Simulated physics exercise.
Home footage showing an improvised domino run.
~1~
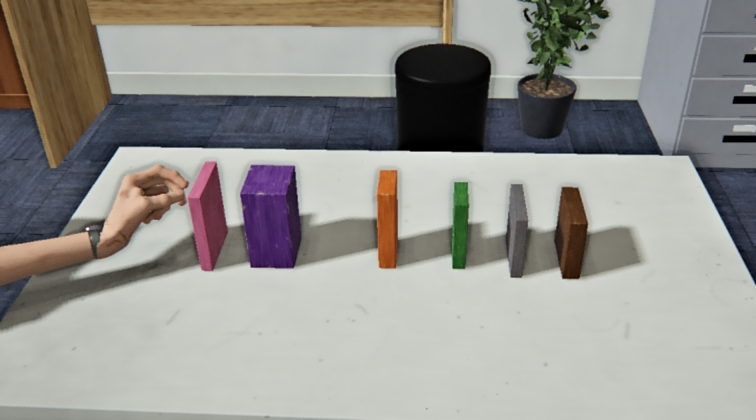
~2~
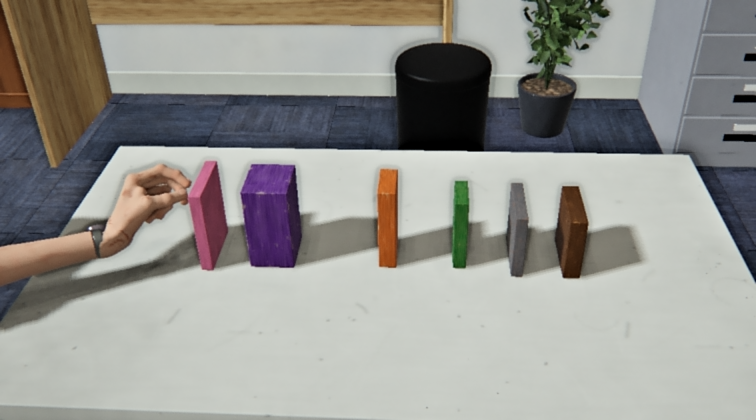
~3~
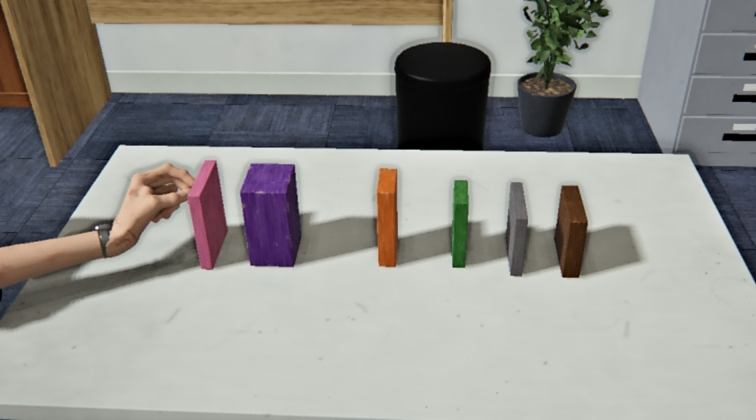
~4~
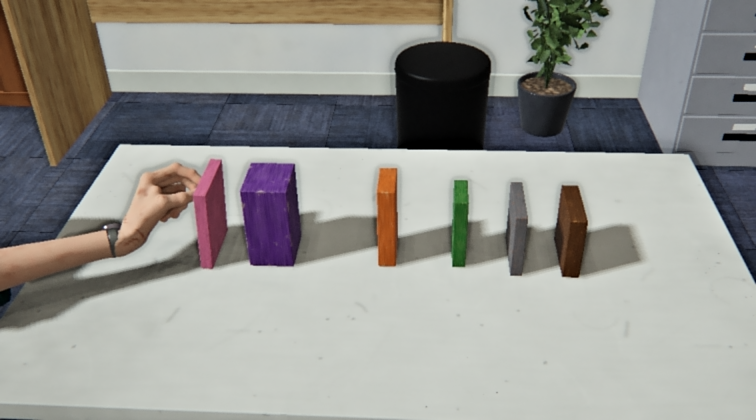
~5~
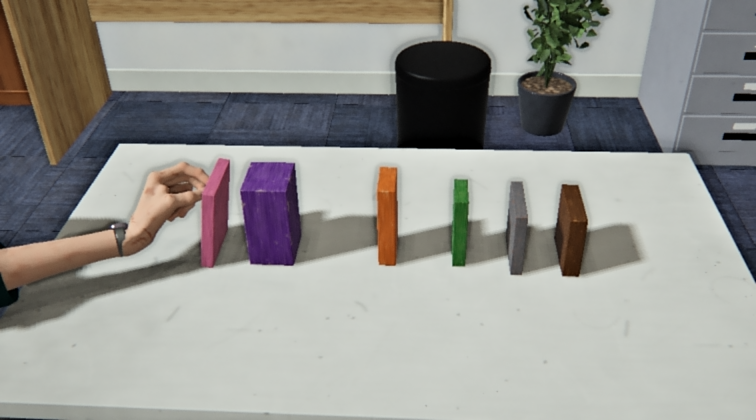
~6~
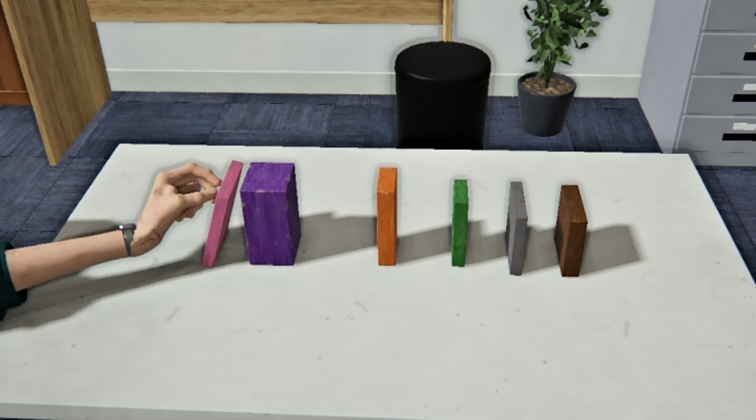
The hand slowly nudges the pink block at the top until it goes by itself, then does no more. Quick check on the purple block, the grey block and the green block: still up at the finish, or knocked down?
The purple block is still up; the grey block is still up; the green block is still up.
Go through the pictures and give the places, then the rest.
Purple block (273, 217); grey block (516, 231); green block (460, 226), in the first picture.
Orange board (389, 219), in the second picture.
Orange board (388, 218), in the third picture.
Pink block 4° over; orange board (388, 218), in the fourth picture.
Pink block 9° over; orange board (388, 217), in the fifth picture.
Pink block 18° over; purple block (272, 214); grey block (516, 228); green block (459, 224), in the sixth picture.
Then, 0.10 s after the last picture, pink block 24° over.
Then, 0.20 s after the last picture, purple block resting near (272, 214); grey block resting near (516, 228).
At rest, all 4 in place. Seen from the same camera at the end, purple block near (272, 214), grey block near (516, 228).
